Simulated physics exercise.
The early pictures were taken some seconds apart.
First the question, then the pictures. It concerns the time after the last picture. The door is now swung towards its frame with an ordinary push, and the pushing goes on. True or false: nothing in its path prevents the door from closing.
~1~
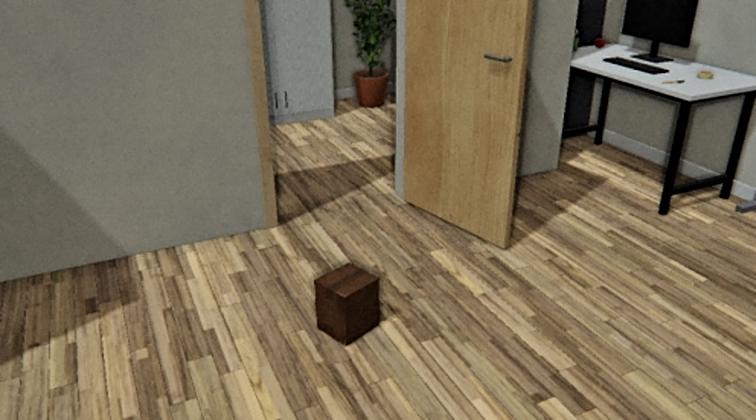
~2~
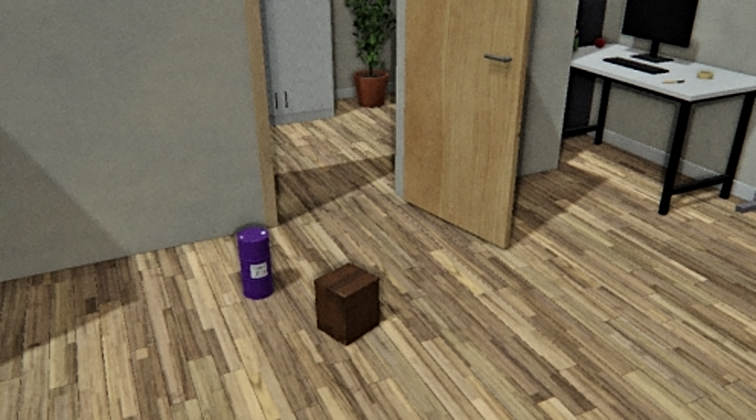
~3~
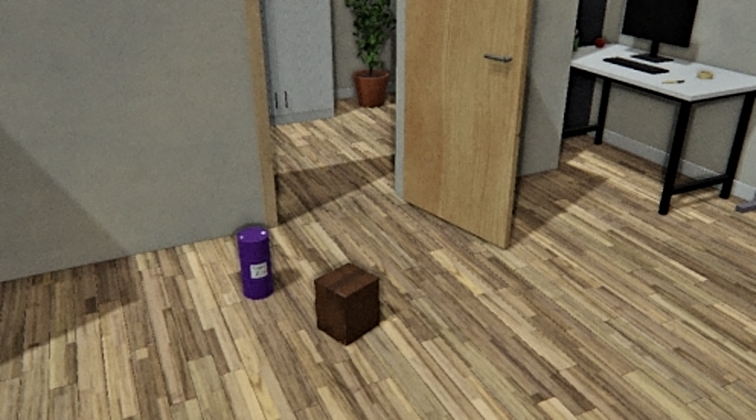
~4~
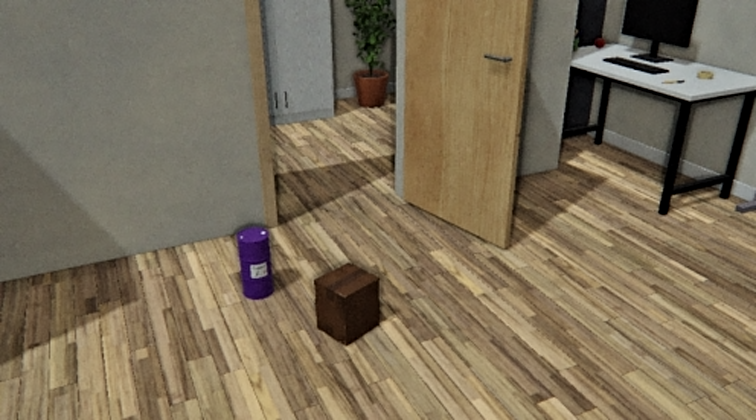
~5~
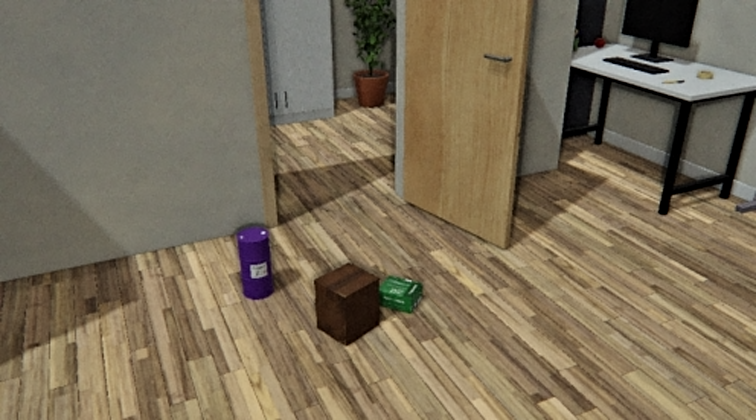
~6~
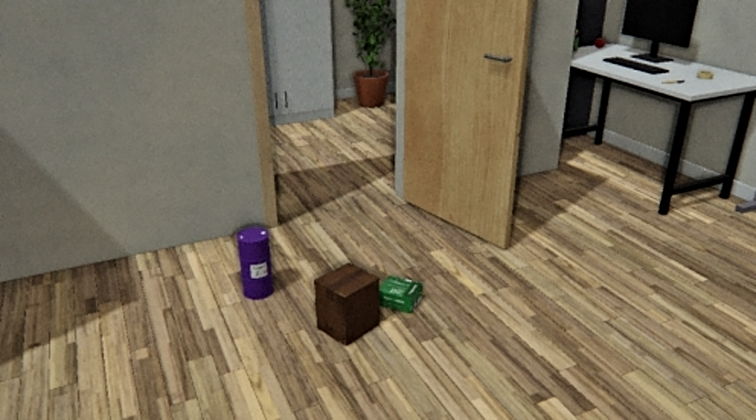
True.
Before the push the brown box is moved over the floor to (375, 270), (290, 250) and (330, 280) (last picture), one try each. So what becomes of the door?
First it finishes its swing, then it finishes its swing, and last it finishes its swing.
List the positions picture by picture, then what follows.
The first picture shows door wide open and still; brown box (348, 303).
The second picture shows door wide open and still; brown box (348, 303); purple canister (256, 264).
The third picture shows door wide open and still; brown box (348, 303); purple canister (256, 264).
The fourth picture shows door wide open and still; brown box (348, 303); purple canister (256, 264).
The fifth picture shows door wide open and still; brown box (348, 303); purple canister (256, 264).
The sixth picture shows door wide open and still; green box (400, 294); brown box (348, 303).
Then, 0.70 s on from there, door 83° open.
Then, 1.20 s on from there, door 52° open.
Then, 1.70 s on from there, door 18° open.
In the end, door 0° open; all 3 unmoved. At the end, from the last picture's camera, green box near (400, 294).
